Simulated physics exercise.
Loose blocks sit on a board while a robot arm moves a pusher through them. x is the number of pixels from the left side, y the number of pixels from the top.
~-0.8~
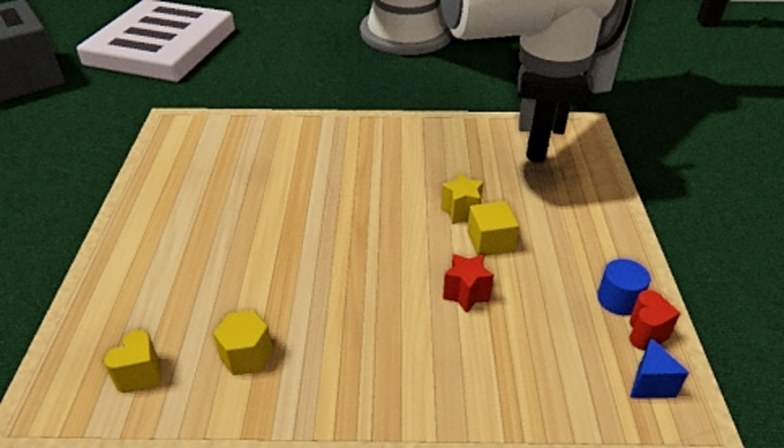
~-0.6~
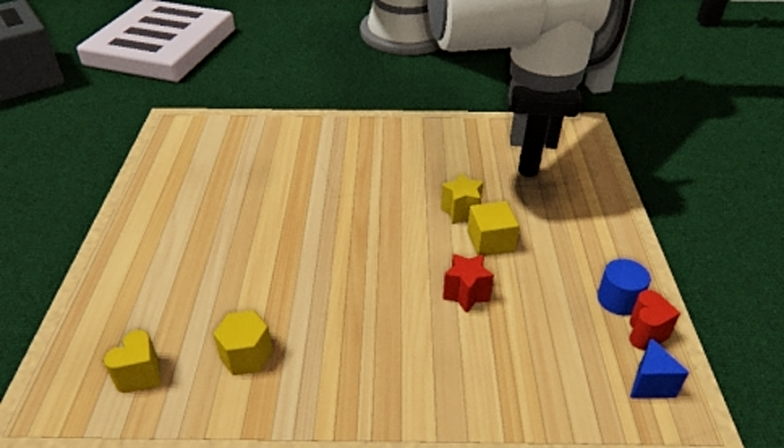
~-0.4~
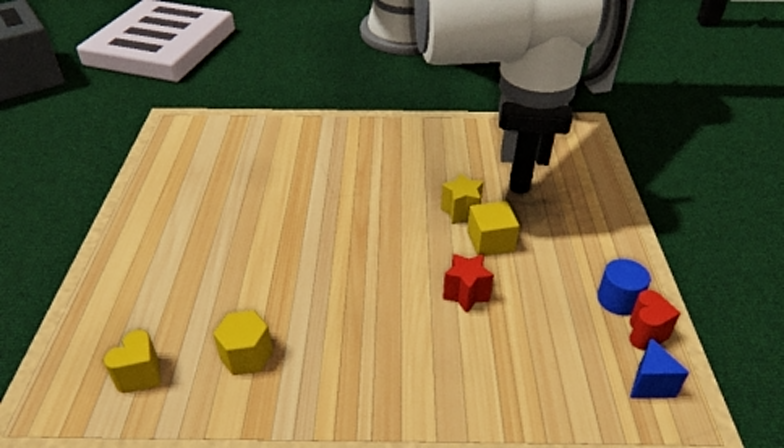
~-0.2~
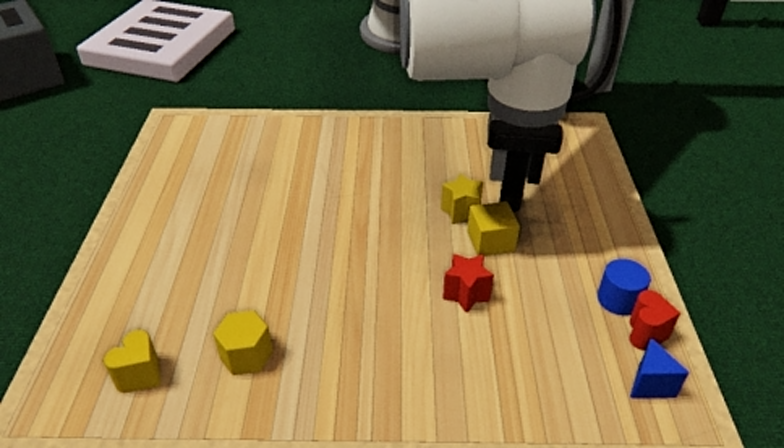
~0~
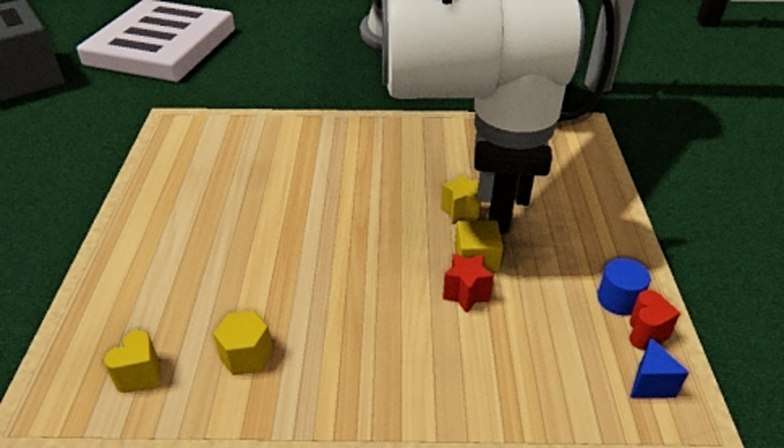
A robot arm moved its black pusher down the wooden board toward the viewer and slightly left, then nudged the yellow square block closer to the red star while the other blocks stayed still.
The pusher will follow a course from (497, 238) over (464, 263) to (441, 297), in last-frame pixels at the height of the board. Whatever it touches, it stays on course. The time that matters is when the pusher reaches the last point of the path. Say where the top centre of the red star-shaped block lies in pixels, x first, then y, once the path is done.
The middle of its top is at (455, 333).
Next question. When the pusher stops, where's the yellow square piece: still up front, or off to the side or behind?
I'd say the yellow square piece is still out in front of the pusher at the end.
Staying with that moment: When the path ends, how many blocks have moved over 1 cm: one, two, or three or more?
My answer is two.
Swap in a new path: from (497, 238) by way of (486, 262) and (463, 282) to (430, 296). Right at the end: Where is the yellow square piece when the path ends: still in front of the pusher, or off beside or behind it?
In front, I predict.
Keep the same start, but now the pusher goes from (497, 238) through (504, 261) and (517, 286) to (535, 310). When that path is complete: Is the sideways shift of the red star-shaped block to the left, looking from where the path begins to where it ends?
It seems not.
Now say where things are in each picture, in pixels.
In the first picture, lower end of the pusher (536, 157), tops of blocks, yellow star-shaped block (464, 186), red star-shaped block (469, 268), yellow square piece (495, 215).
In the second picture, pusher (528, 172), blocks as before.
In the third picture, pusher (519, 188), blocks as before.
In the fourth picture, pusher (510, 207), blocks as before.
In the fifth picture, pusher (498, 228), yellow star-shaped block (464, 186), red star-shaped block (469, 268), yellow square piece (480, 233).
The first path, step by step. One third of the way, pusher (475, 245); red star-shaped block (463, 281); yellow square piece (469, 251), turned 15° clockwise.
Two thirds of the way, pusher (456, 263); red star-shaped block (457, 306); yellow square piece (454, 272).
At the end, pusher (442, 286); yellow star-shaped block not moved; red star-shaped block (455, 333), turned 15° anticlockwise; yellow square piece (445, 298).
